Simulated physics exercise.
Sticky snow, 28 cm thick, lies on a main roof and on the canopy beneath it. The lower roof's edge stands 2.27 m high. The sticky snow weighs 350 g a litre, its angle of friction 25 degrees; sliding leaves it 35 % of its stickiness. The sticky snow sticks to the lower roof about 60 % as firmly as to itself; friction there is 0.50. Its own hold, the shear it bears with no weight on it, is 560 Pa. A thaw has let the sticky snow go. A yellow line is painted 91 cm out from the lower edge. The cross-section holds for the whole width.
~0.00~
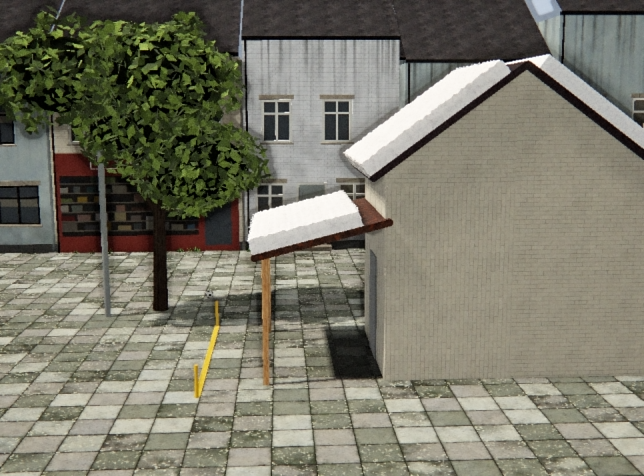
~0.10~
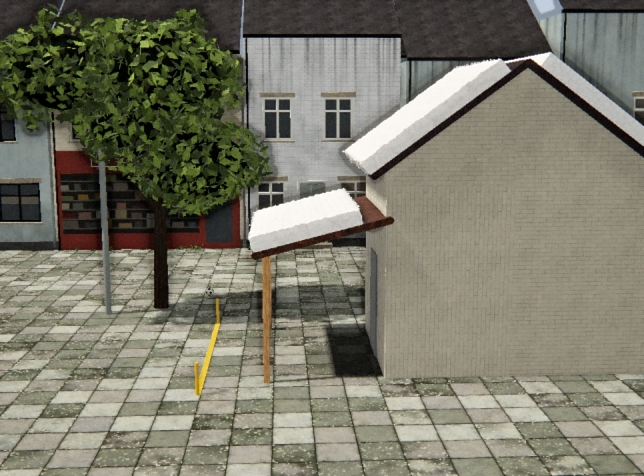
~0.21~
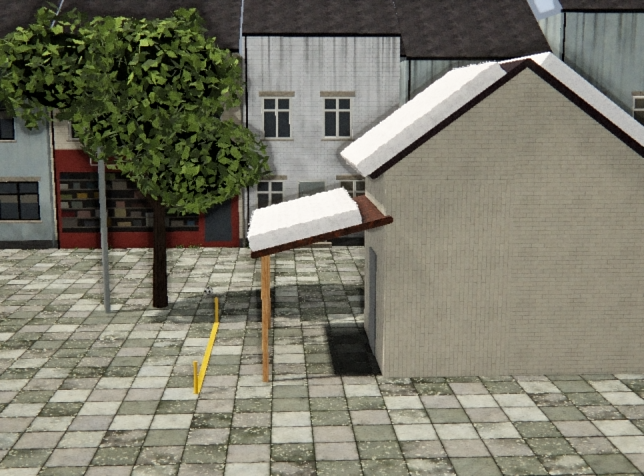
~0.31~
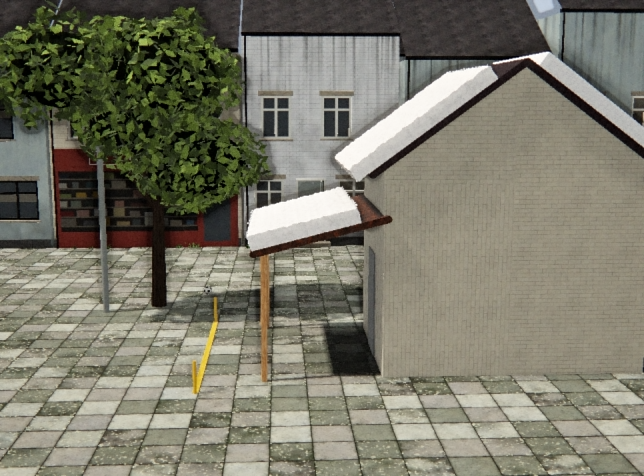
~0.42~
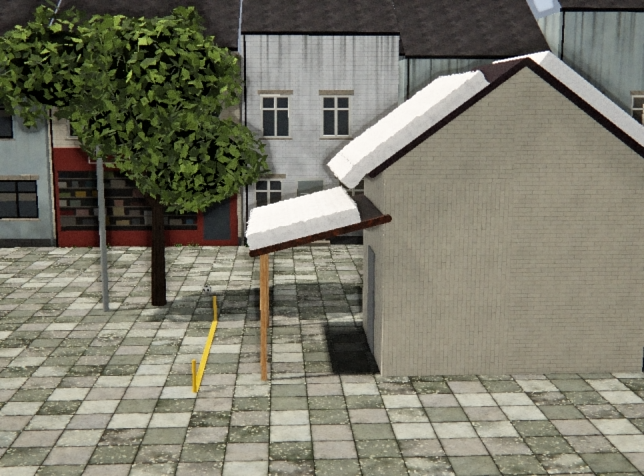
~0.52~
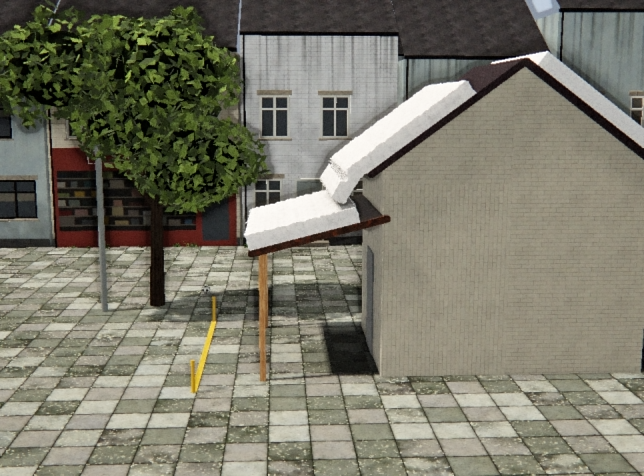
A thick white slab of snow on the left slope of a beige brick building's roof slides slowly down and leftward, pokes past the eave, and bends and cracks at its lower end just above the snow-covered canopy. The canopy rests on a wooden post beside a yellow line, with a green tree and grey pole further left. The slightly raised, nearly still view faces a paved square backed by terraced houses.
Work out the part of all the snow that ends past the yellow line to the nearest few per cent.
It comes to some 32 %.
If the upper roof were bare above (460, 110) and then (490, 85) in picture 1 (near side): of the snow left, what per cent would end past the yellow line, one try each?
In turn about 12 %, 25 %.
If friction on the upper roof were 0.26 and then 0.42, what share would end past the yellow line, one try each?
In turn about 20 %, 8 %.
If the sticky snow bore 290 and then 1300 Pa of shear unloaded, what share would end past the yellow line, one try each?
In that order: 45 %, 8 %.
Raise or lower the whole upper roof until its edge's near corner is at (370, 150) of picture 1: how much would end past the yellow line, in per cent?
Then about 50 %.
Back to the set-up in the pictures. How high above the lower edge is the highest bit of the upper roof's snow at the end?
Some 0.8 m.
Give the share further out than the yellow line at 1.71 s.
Near 10 %.
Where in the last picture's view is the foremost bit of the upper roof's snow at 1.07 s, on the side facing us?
Near (257, 224).
After 1.07 s, none is below the lower edge and 0 % is past the line.
After 1.71 s, 23 % is below the lower edge and 11 % is past the line.
After 2.36 s, 46 % is below the lower edge and 32 % is past the line.
After 3.00 s, 50 % is below the lower edge and 32 % is past the line.
After 3.70 s, at the end, 50 % is below the lower edge and 32 % is past the line.
